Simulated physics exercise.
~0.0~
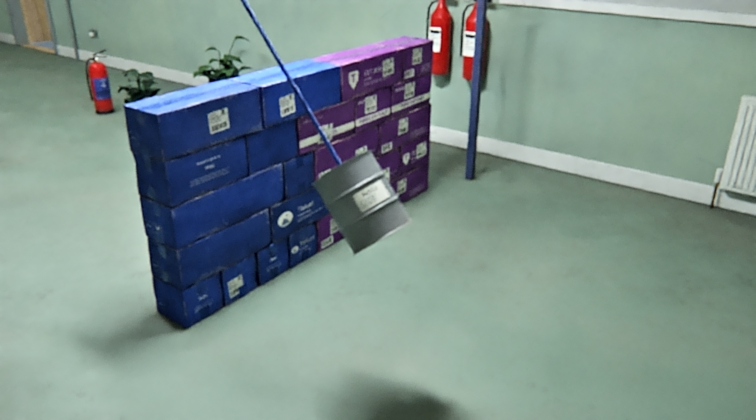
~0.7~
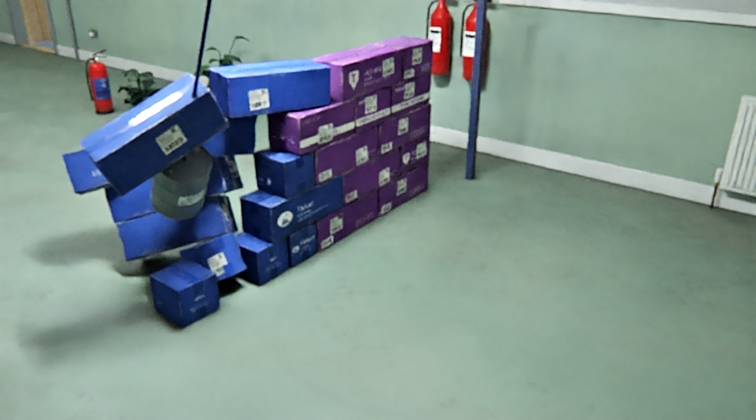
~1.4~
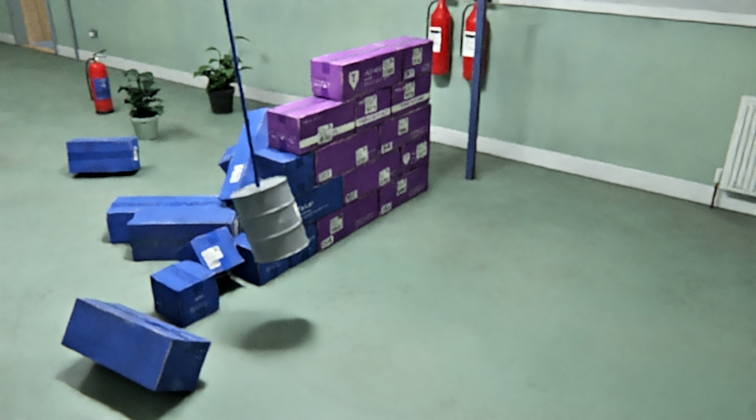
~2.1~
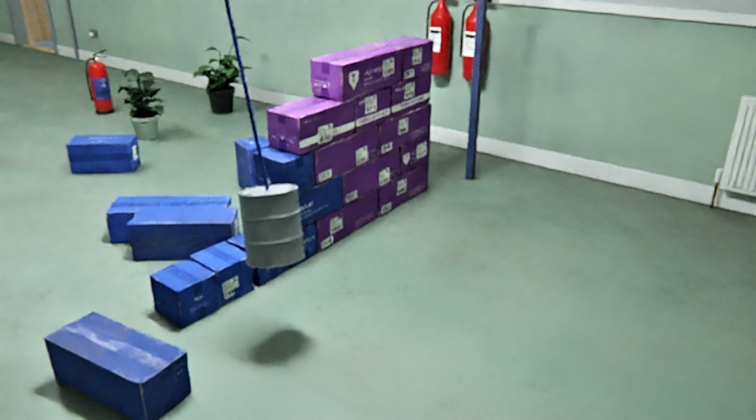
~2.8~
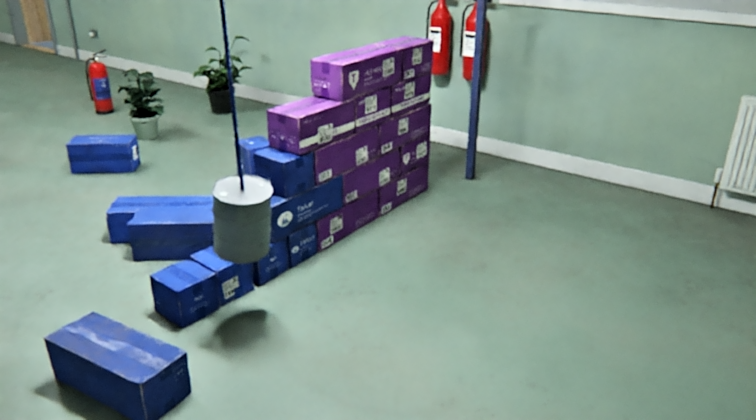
A grey drum hanging on a blue line swings into a free-standing wall of boxes, blue on the left and purple on the right, in a green-walled hallway seen from slightly above. Potted plants and red fire extinguishers stand behind it. The drum strikes the blue end, shoving boxes out of line and tipping the upper ones. Several blue boxes tumble to the floor, one landing well out in front and another near the plants. The drum drifts back and sways gently before the gap, while the purple section remains standing, its top box still in place.
